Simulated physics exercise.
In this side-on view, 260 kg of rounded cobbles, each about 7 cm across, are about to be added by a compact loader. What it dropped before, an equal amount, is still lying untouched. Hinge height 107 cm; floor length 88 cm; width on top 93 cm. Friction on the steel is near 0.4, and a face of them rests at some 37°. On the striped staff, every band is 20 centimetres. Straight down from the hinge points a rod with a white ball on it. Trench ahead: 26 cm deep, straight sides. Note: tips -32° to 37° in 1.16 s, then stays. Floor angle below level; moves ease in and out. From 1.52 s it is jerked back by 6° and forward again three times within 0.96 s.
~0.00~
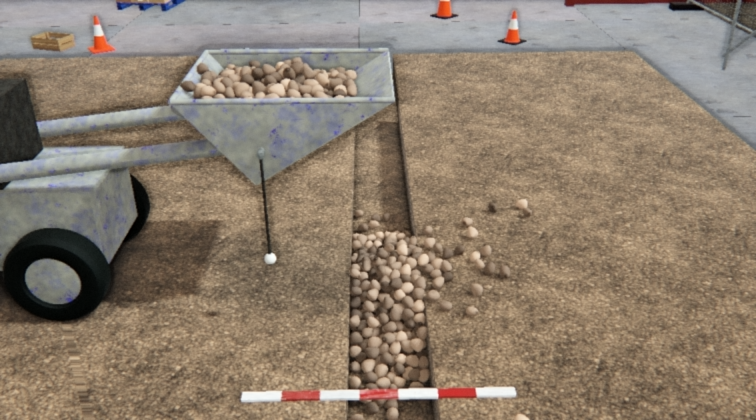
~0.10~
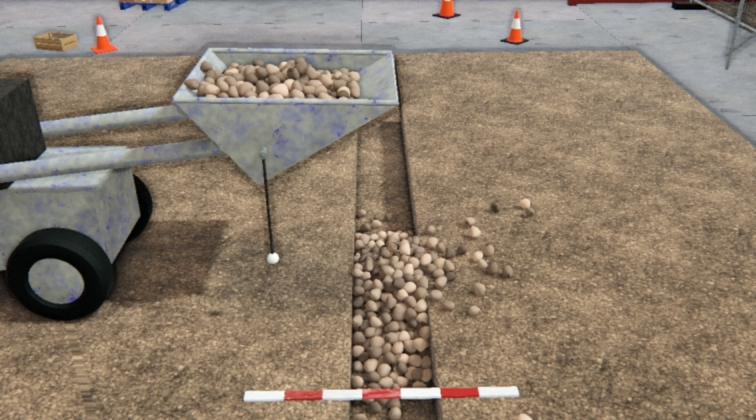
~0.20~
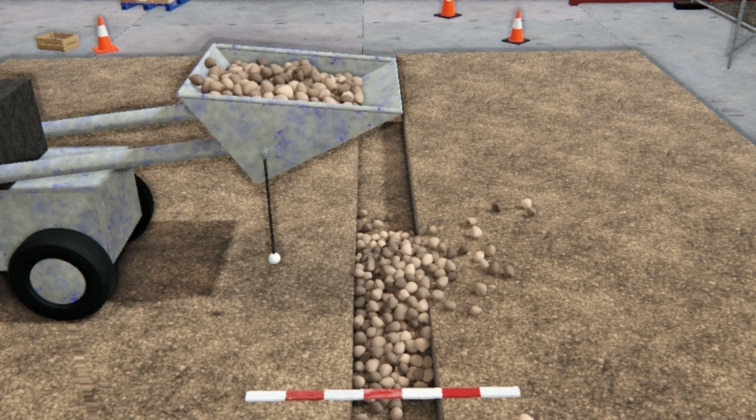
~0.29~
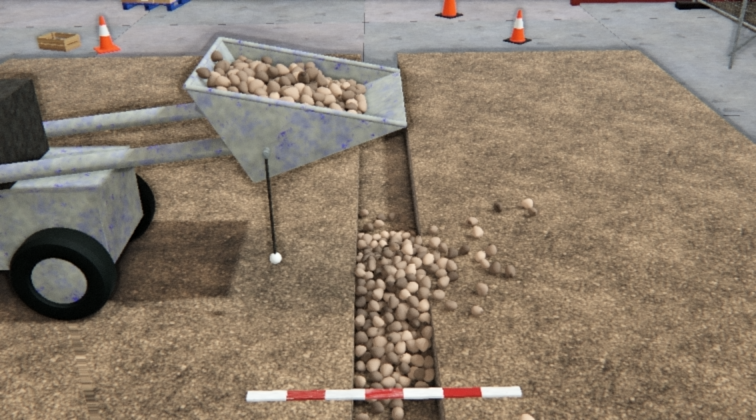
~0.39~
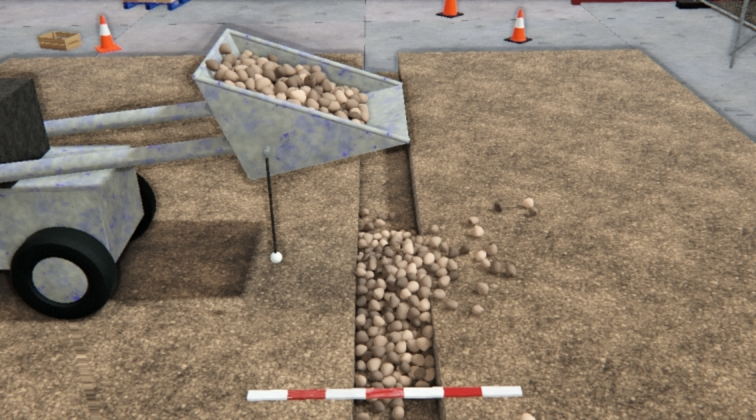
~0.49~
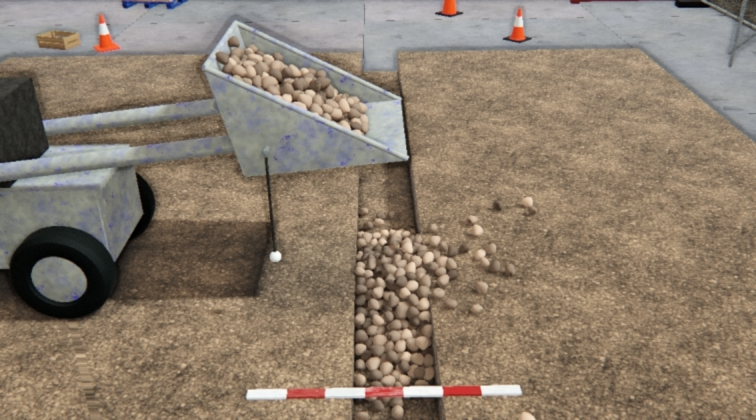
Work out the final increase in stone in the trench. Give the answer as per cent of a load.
The increase comes to about 36 per cent of a load.
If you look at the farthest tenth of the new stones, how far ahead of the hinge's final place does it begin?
Around 150 cm.
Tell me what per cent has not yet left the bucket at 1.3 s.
Around 60 per cent of the load is still inside.
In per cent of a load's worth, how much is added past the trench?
Around 65 in a hundred.
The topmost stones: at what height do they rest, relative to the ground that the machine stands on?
Some 22 cm above that level.
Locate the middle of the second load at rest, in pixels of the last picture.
They end up centred around (447, 263).
After 0.9 s the floor is at 26°; in per cent of one load, 100 in the bucket, 94 in the trench, 6 past the trench; the foremost stones are at (503, 236).
After 1.3 s the floor is at 37°; in per cent of one load, 62 in the bucket, 130 in the trench, 8 past the trench; the foremost stones are at (503, 236).
After 2.9 s the floor is at 37°; in per cent of one load, 0 in the bucket, 129 in the trench, 70 past the trench; the foremost stones are at (660, 292).
After 5.3 s the floor is at 37°; in per cent of one load, 0 in the bucket, 129 in the trench, 70 past the trench; the foremost stones are at (660, 292). Net gain in the trench, 36.
